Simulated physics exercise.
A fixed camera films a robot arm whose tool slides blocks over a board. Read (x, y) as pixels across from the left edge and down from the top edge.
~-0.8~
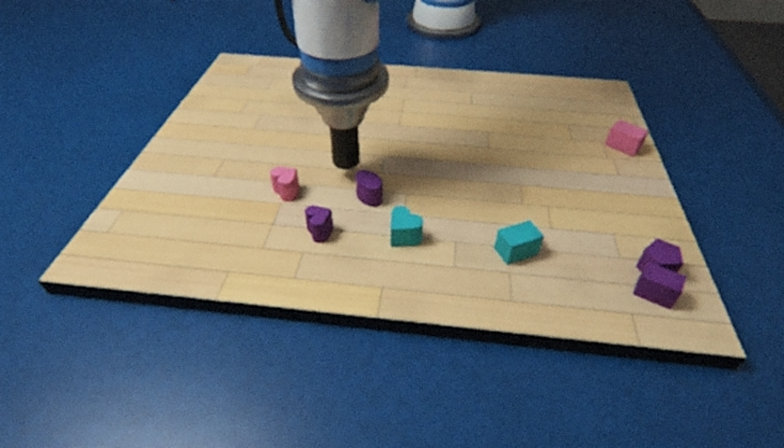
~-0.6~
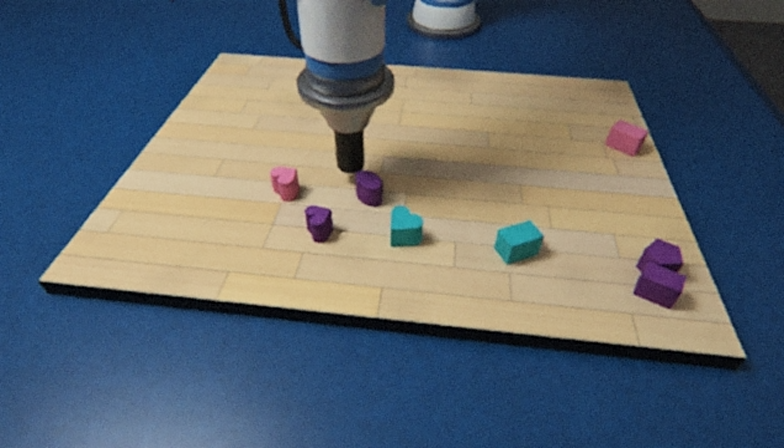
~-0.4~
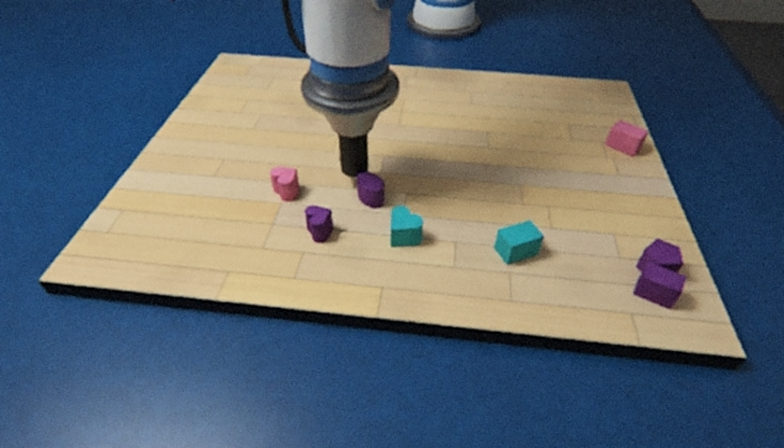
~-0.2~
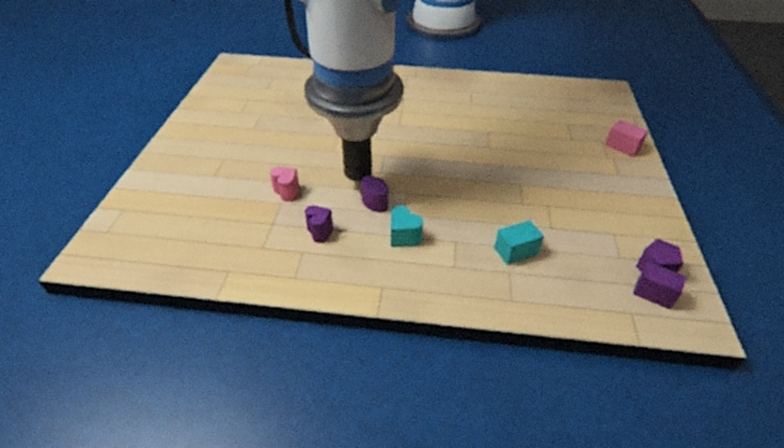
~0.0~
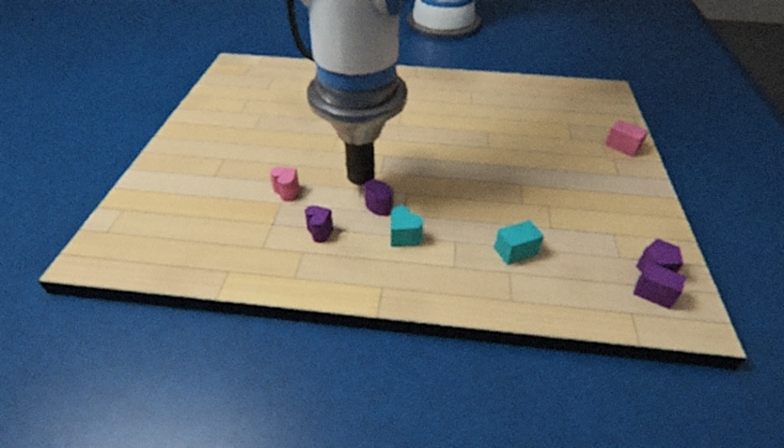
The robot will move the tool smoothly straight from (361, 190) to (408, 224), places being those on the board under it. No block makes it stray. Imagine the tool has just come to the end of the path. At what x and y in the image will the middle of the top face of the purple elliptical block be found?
Its top centre lands on (437, 217).
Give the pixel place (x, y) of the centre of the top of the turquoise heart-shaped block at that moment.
My prediction: (424, 234).
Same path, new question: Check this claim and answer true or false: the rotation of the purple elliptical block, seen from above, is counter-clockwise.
This is true.
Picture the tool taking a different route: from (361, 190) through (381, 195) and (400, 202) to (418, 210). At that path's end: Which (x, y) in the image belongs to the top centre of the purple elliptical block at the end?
The middle of its upper face will lie at (406, 208).
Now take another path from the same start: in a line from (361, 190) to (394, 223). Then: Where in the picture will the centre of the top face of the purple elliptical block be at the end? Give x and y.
I'd place it at (424, 211), taking the centre of its top.
The first path, step by step. Halfway along, tool at (384, 194); purple elliptical block at (406, 204); turquoise heart-shaped block at (414, 228), turned 35° clockwise.
At the end, tool at (408, 211); purple heart-shaped block unmoved; purple elliptical block at (437, 217), turned 45° anticlockwise; turquoise heart-shaped block at (424, 234), turned 95° clockwise.
